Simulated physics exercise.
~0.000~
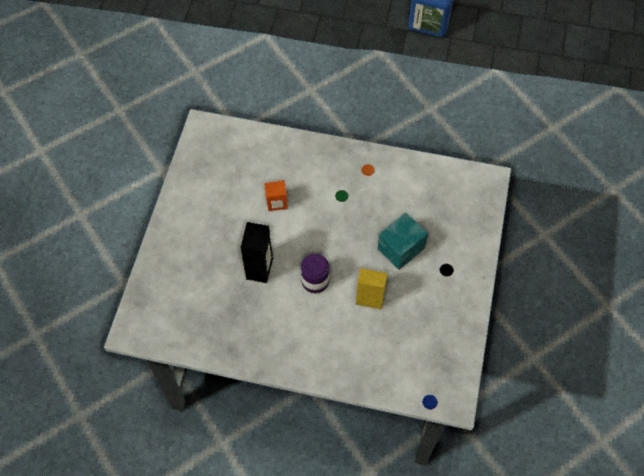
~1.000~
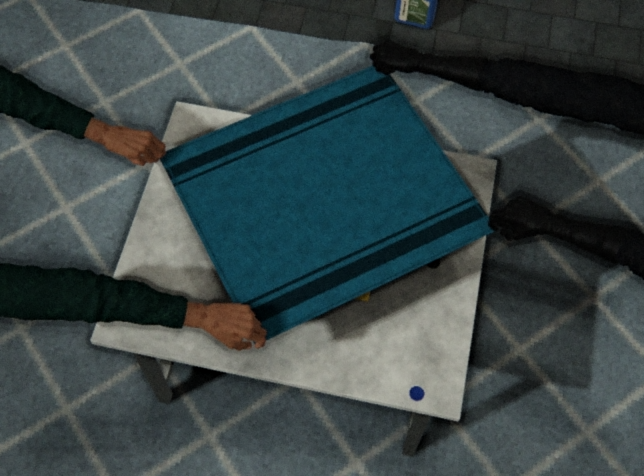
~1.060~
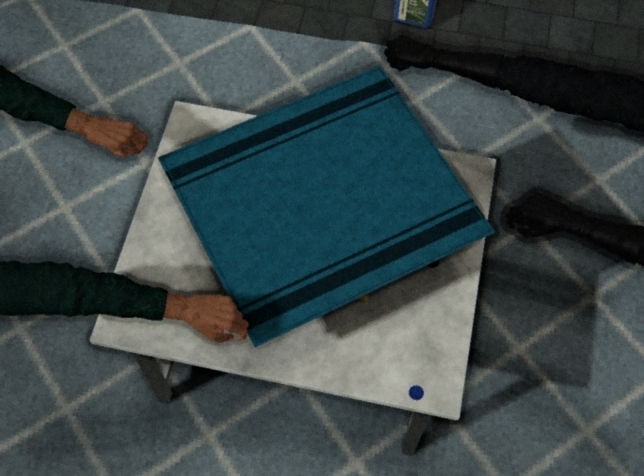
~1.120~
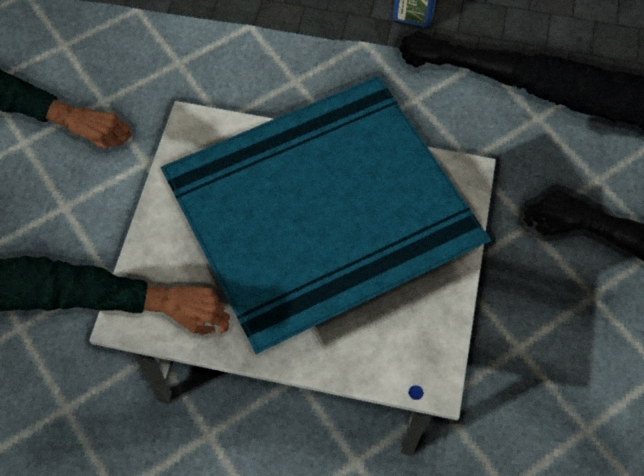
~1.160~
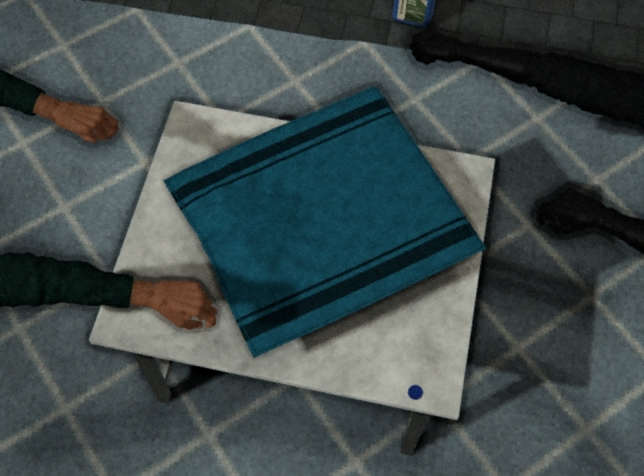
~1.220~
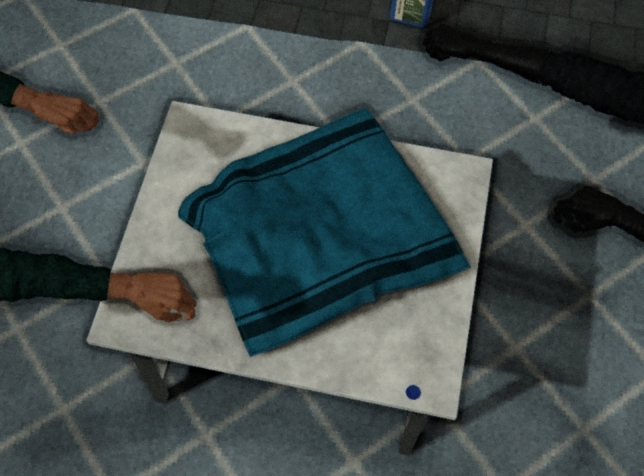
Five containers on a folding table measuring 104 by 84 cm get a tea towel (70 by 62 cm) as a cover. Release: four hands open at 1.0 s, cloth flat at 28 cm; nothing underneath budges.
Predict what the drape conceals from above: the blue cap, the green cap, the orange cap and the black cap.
The blue cap stays uncovered, the green cap vanishes under it, the orange cap gets covered, the black cap vanishes under it.
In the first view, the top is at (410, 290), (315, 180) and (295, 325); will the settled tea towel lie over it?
In order: Hidden, hidden, hidden.
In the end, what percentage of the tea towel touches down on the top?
Around 20 percent.
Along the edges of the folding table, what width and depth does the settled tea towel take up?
It spans close to 74 centimetres sideways and close to 76 centimetres in depth.
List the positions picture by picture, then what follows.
Blue cap (430, 402); green cap (342, 196); orange cap (368, 170); black cap (447, 270); purple jar (315, 264), 11 cm tall; teal block (404, 233), 10 cm tall; orange carton (275, 188), 9 cm tall; black carton (255, 236), 21 cm tall; yellow block (372, 278), 15 cm tall, in the first picture.
Tea towel corners (255, 346) (158, 155) (381, 62) (497, 230); highest point 28 cm, lowest 28 cm, in the second picture.
Tea towel corners (255, 348) (158, 158); highest point 26 cm, lowest 26 cm, in the third picture.
Tea towel corners (256, 354) (161, 168); highest point 22 cm, lowest 21 cm, in the fourth picture.
Tea towel corners (254, 358) (163, 181); highest point 22 cm, lowest 16 cm, in the fifth picture.
Tea towel corners (250, 357) (179, 216) (366, 108) (471, 267); highest point 23 cm, lowest 5 cm, in the sixth picture.
By 1.4 s, 15 % of it is down, spanning 75 by 75 cm, above orange cap, black cap, green cap.
By 1.6 s, 15 % of it is down, spanning 74 by 77 cm, above orange cap, black cap, green cap.
By 1.7 s, 15 % of it is down, spanning 74 by 76 cm, above orange cap, black cap, green cap.
By 1.9 s, 20 % of it is down, spanning 74 by 76 cm, above orange cap, black cap, green cap.
By 2.7 s, 20 % of it is down, spanning 74 by 76 cm, above orange cap, black cap, green cap.
